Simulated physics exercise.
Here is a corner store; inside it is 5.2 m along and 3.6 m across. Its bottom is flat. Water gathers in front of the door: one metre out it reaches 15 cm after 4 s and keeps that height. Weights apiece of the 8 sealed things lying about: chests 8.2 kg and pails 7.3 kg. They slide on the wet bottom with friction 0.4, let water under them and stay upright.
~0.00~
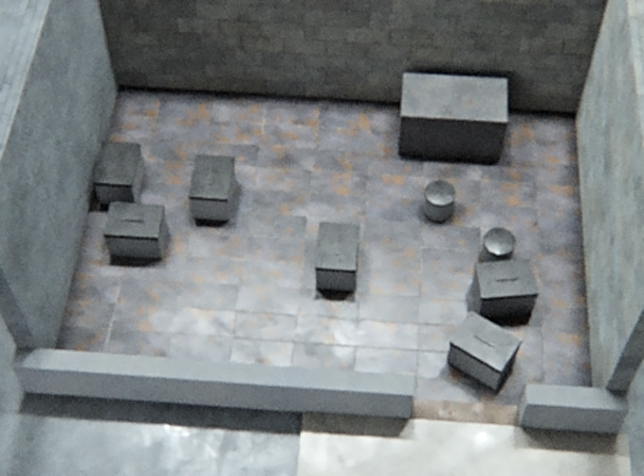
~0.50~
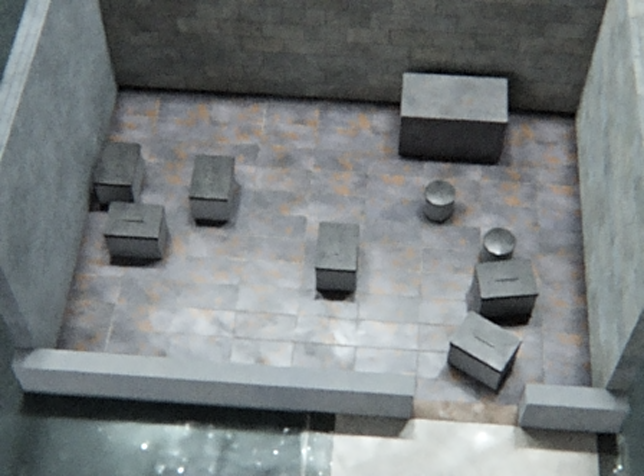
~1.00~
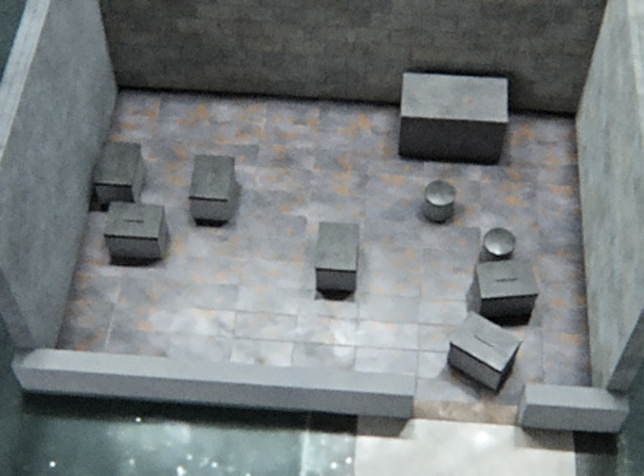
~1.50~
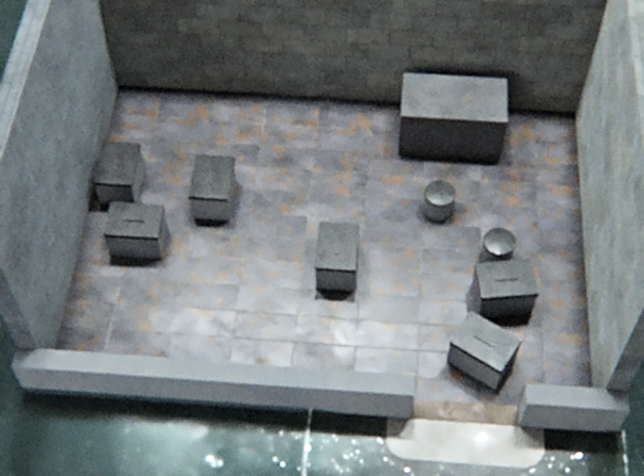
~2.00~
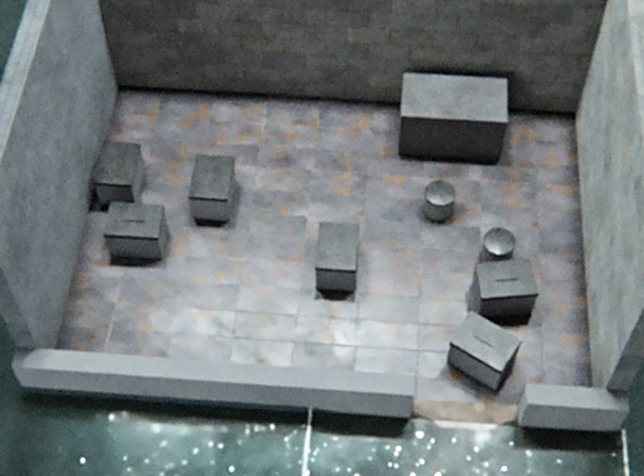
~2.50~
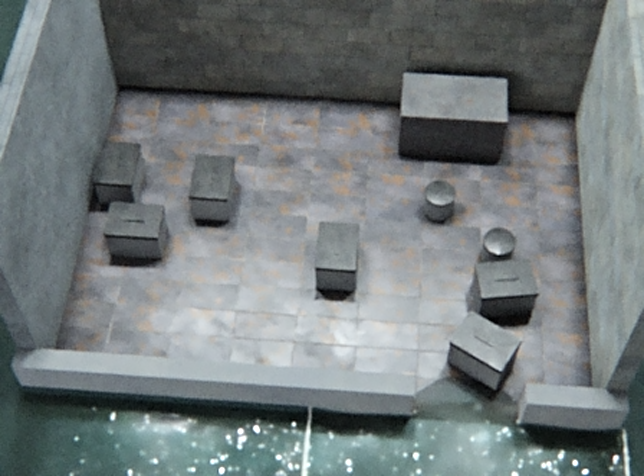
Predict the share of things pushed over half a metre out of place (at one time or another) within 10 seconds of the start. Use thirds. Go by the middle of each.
Share: Not even a third.
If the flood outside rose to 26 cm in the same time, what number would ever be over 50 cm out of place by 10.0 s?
Then 6.
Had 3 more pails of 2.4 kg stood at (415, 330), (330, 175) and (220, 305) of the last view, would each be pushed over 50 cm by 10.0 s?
In that order: Over, more, under.
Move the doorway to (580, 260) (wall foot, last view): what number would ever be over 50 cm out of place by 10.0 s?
In that case 2 of them.
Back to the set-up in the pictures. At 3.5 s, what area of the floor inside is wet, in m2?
Some 1.0 m2.
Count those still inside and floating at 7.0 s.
At that moment 1.
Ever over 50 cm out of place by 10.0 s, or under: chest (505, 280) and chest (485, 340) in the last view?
In that order: Over, over.
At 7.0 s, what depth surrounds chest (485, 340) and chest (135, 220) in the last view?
Roughly 6 and 0 cm.
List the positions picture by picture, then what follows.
The first frame shows a chest at (211, 176) rests on the ground; a pail at (440, 192) rests on the ground; water covers 0.0 m2; 0 of 8 have shifted.
The second frame shows a chest at (211, 176) rests on the ground; a pail at (440, 192), on the bottom; water covers 0.0 m2; 0 of 8 have shifted.
The third frame shows a chest at (211, 176), on the bottom; a pail at (440, 192), on the bottom; water covers 0.0 m2; 0 of 8 have shifted.
The fourth frame shows a chest at (211, 176), on the bottom; a pail at (440, 192) rests on the ground; 0.0 m2 under water; 0 of 8 have shifted.
The fifth frame shows a chest at (211, 176), on the bottom; a pail at (440, 192), on the bottom; water covers 0.0 m2; 0 of 8 have shifted.
The sixth frame shows a chest at (211, 176), on the bottom; a pail at (440, 192) rests on the ground; water covers 0.1 m2; 0 of 8 have shifted.
After 3.5 s 0 of 8 are over 50 cm from their spots; 0 afloat.
After 4.5 s 0 of 8 are over 50 cm from their spots; 0 afloat.
After 7.0 s 1 of 8 are over 50 cm from their spots; 1 afloat.
After 10.0 s 2 of 8 are over 50 cm from their spots, and 2 have been at some point; 2 afloat.
